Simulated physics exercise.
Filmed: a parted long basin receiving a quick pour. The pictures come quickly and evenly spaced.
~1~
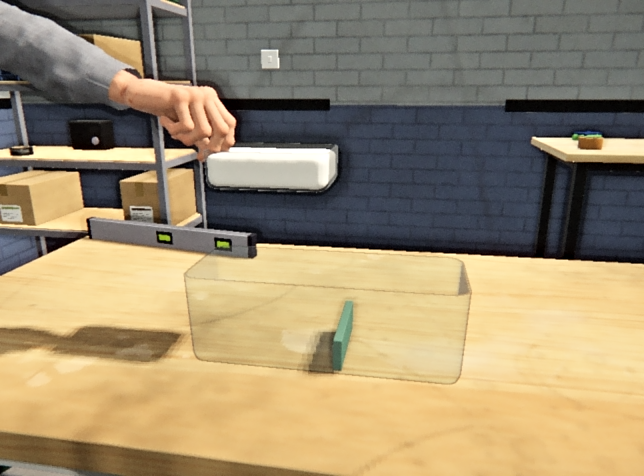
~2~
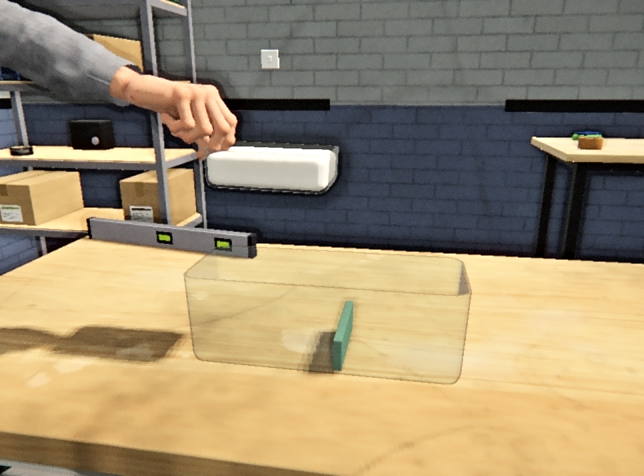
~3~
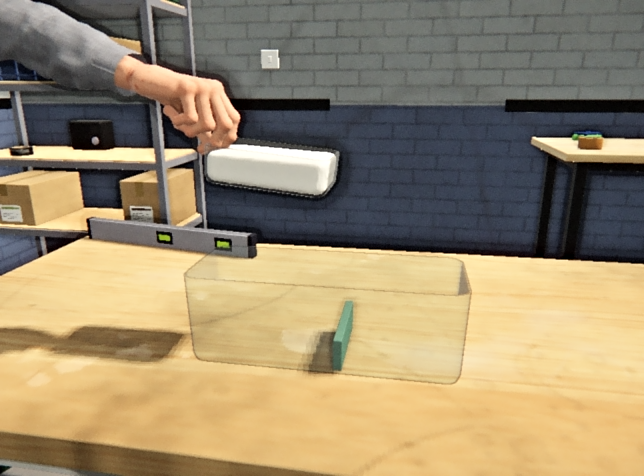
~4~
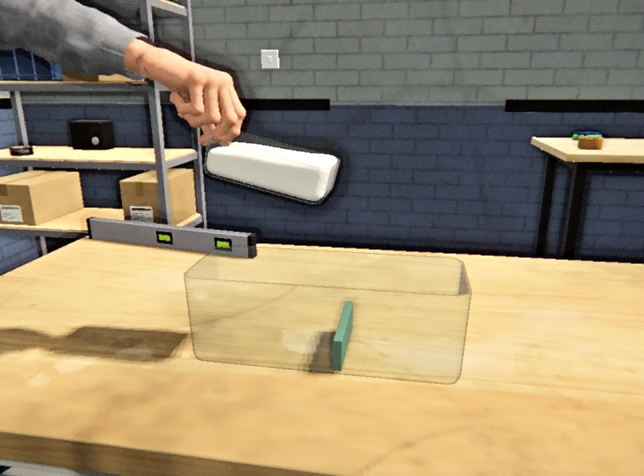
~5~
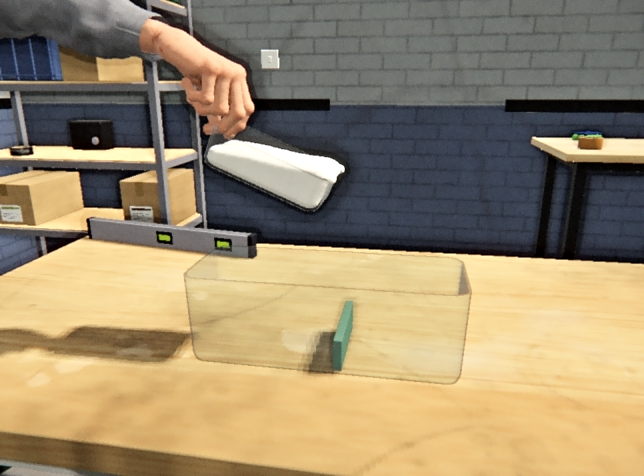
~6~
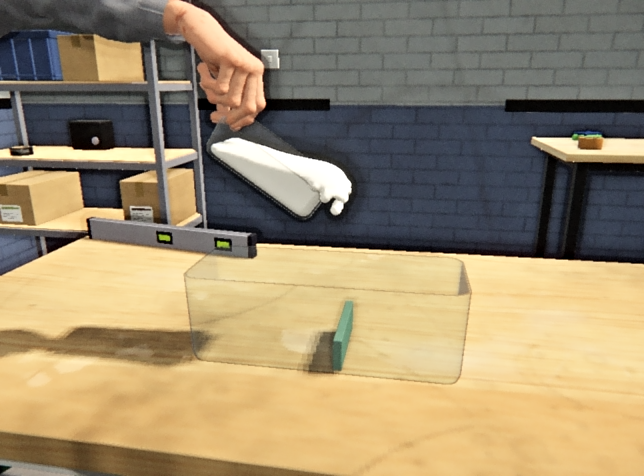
The footage shows a hand above a workbench tilting a clear container of white liquid steadily down to the right, until the liquid begins pouring over its right rim above a transparent basin with a green divider.
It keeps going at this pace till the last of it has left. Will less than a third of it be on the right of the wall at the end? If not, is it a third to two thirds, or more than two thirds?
The upper band.
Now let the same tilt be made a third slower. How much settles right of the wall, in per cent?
It comes to near 75 per cent.
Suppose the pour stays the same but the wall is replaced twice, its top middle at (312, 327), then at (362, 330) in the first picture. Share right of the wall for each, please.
80 per cent first, then 60 per cent.
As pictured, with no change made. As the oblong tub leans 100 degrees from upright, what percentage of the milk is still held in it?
Roughly 0 percent remains at that point.
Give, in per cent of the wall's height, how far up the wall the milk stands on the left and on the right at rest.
I'd put the left at about 10 and the right at about 50.
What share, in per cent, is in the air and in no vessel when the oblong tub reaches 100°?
Estimated at 15 per cent or so.
A moment on, the oblong tub is tipped right over and 2 per cent is still to pour, 3 is left of the wall and 74 right of it.
Next, the oblong tub is tipped right over and 0 per cent is still to pour, 17 is left of the wall and 74 right of it.
Then the oblong tub is tipped right over and 0 per cent is still to pour, 18 is left of the wall and 74 right of it.
Later the oblong tub is tipped right over and 0 per cent is still to pour, 18 is left of the wall and 74 right of it.
Finally, 18 per cent lies left of the wall, 74 right of it and 8 outside.
